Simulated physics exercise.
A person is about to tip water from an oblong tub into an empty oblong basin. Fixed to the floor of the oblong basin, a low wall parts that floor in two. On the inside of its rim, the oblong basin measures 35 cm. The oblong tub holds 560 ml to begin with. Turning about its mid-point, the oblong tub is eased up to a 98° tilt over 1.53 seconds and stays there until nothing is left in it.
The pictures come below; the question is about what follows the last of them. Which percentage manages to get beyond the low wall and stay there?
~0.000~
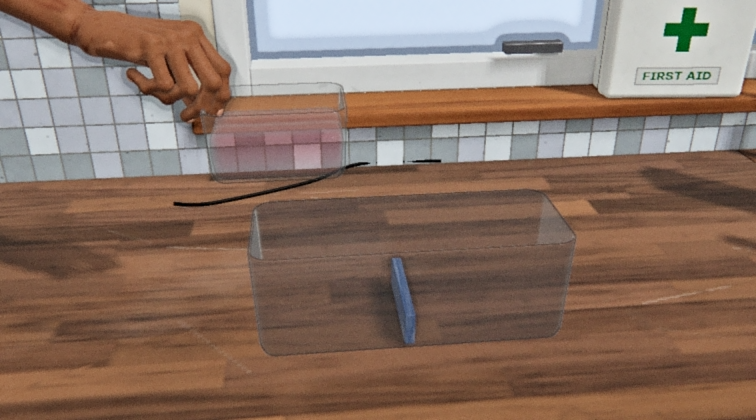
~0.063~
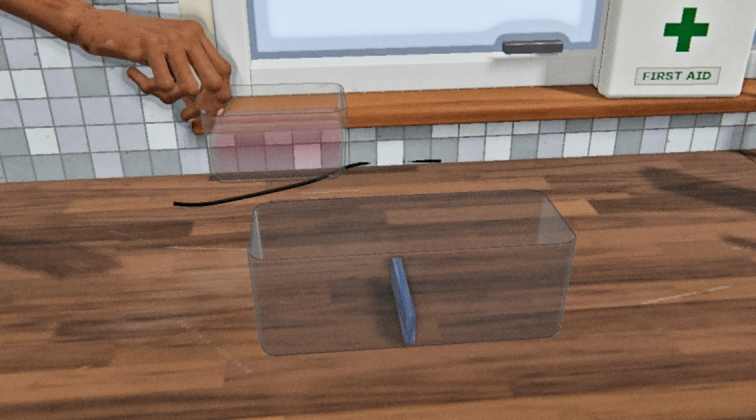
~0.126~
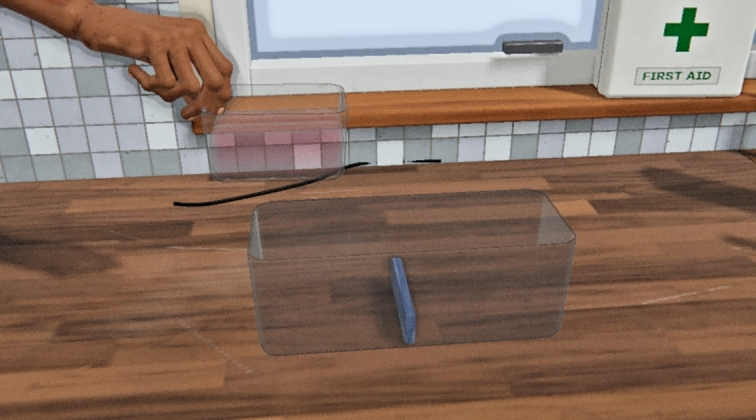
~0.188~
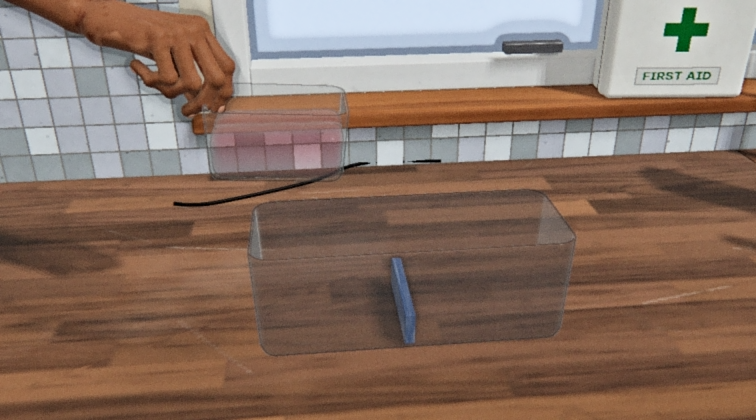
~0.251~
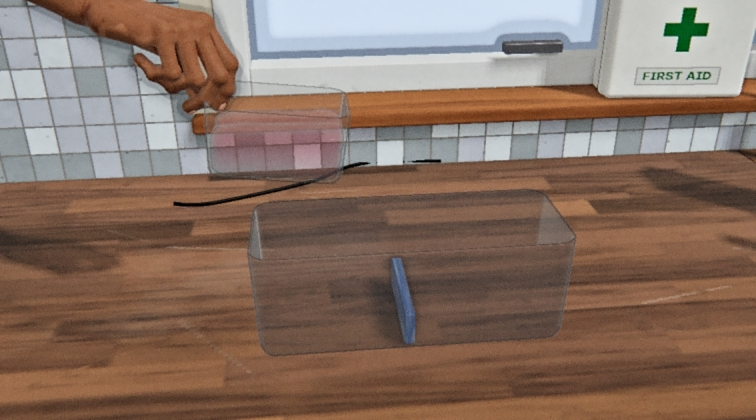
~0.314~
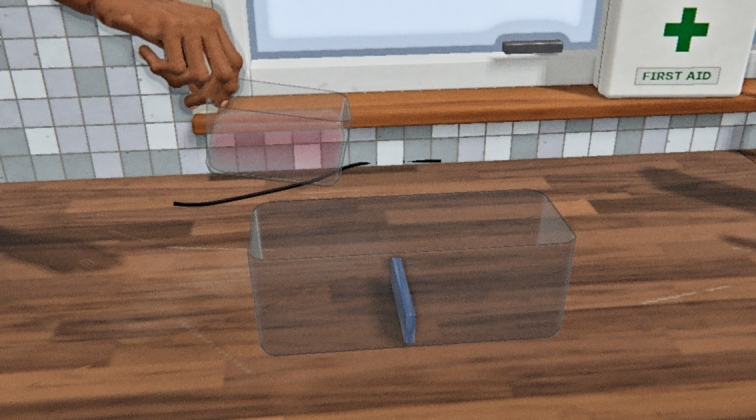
Beyond the low wall, roughly 50 per cent stays.
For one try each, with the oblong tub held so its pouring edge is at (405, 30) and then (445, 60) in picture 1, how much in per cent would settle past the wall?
First 90, then 95 per cent.
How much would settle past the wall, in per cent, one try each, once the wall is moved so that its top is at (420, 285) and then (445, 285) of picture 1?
Roughly 10 per cent, then 5 per cent.
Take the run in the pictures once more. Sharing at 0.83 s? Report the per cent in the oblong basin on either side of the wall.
Left roughly 7 per cent, right roughly 2.
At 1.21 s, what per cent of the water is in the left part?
I'd put it at close to 24 %.
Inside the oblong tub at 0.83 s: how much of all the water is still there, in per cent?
About 68 percent.
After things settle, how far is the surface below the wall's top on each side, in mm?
About 26 mm on the left, about 28 mm on the right.
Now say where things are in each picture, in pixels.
Tilt 0°; pouring edge (344, 98); surface from (212, 125) to (341, 120); the oblong basin's rim runs from (251, 232) to (559, 215); the wall's top is at (403, 286), in the first picture.
Tilt 0°; pouring edge (344, 99); surface from (212, 125) to (341, 120), in the second picture.
Tilt 2°; pouring edge (345, 100); surface from (213, 124) to (342, 120), in the third picture.
Tilt 4°; pouring edge (346, 102); surface from (213, 125) to (342, 120), in the fourth picture.
Tilt 6°; pouring edge (347, 105); surface from (213, 124) to (342, 121), in the fifth picture.
Tilt 10°; pouring edge (348, 109); surface from (213, 124) to (343, 121), in the sixth picture.
Then, 0.83 s in, the tilt is 55° and 68 per cent is still to pour, 7 is left of the wall and 2 right of it.
Then, 1.21 s in, the tilt is 88° and 18 per cent is still to pour, 25 is left of the wall and 49 right of it.
Then, 1.60 s in, the tilt is 98° and 2 per cent is still to pour, 47 is left of the wall and 50 right of it.
Then, 2.03 s in, the tilt is 98° and 0 per cent is still to pour, 49 is left of the wall and 50 right of it.
Finally, 49 per cent lies left of the wall, 50 right of it and 0 outside.
